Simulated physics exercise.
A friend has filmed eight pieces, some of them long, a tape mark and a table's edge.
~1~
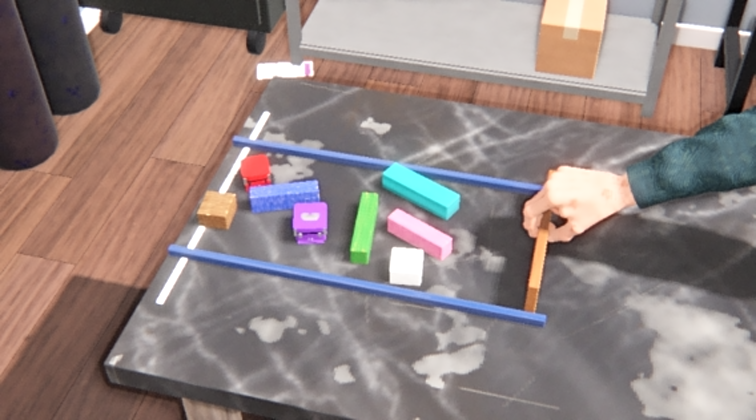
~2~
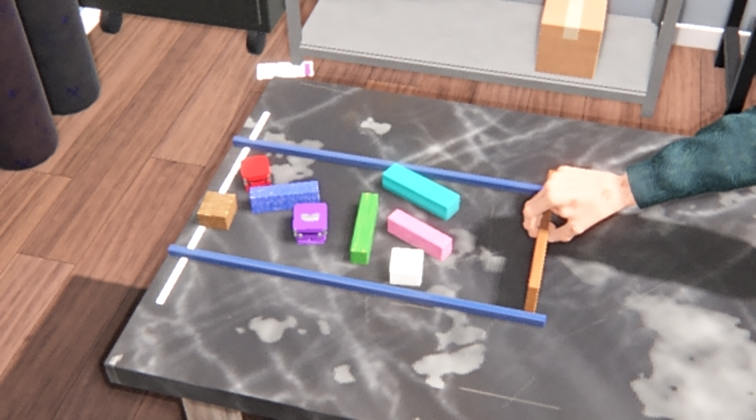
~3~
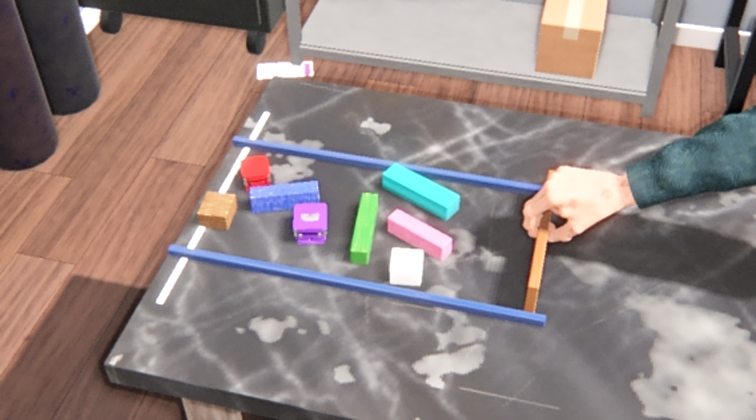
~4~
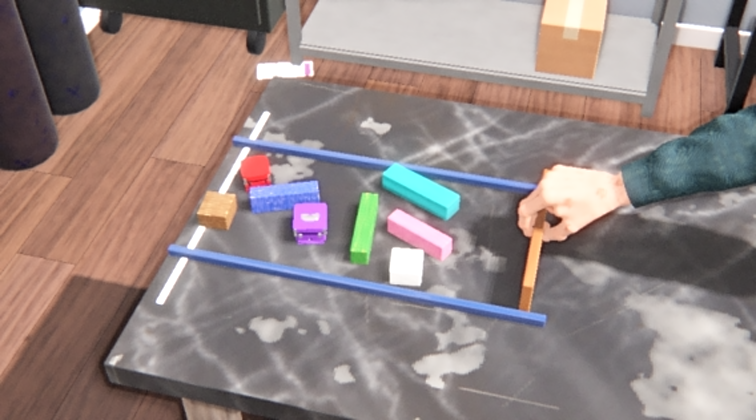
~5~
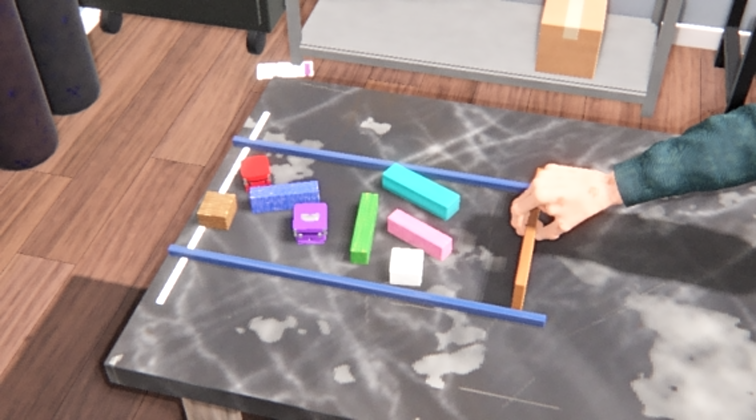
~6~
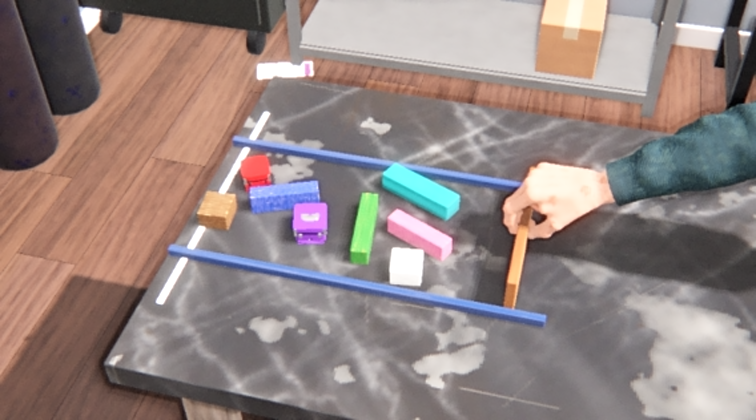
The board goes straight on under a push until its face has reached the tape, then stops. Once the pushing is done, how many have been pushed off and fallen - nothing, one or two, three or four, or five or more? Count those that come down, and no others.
By then five or more have fallen.
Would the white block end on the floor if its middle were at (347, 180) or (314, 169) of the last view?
At the first spot the white block topples off; at the second it topples off.
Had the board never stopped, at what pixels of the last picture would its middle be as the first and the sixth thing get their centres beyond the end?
At roughly (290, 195), then roughly (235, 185).
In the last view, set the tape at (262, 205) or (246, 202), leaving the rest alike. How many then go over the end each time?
Down on the floor: 2 and 4.
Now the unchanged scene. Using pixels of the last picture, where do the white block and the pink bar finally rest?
Listed as asked: First (182, 229), and then (208, 196).
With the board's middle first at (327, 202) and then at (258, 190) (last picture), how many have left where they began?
So far 7, and 8 at the second.
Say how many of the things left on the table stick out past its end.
The total would be 1.
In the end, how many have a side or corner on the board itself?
Looks like 2 of them, all told.
A little later, none off yet; brown block at rest near (217, 210); red case at rest near (256, 174); blue bar at rest near (285, 197).
When it is over, the number that fall off is five or more; down, turquoise stick, green bar, purple case, blue bar, red case and brown block.
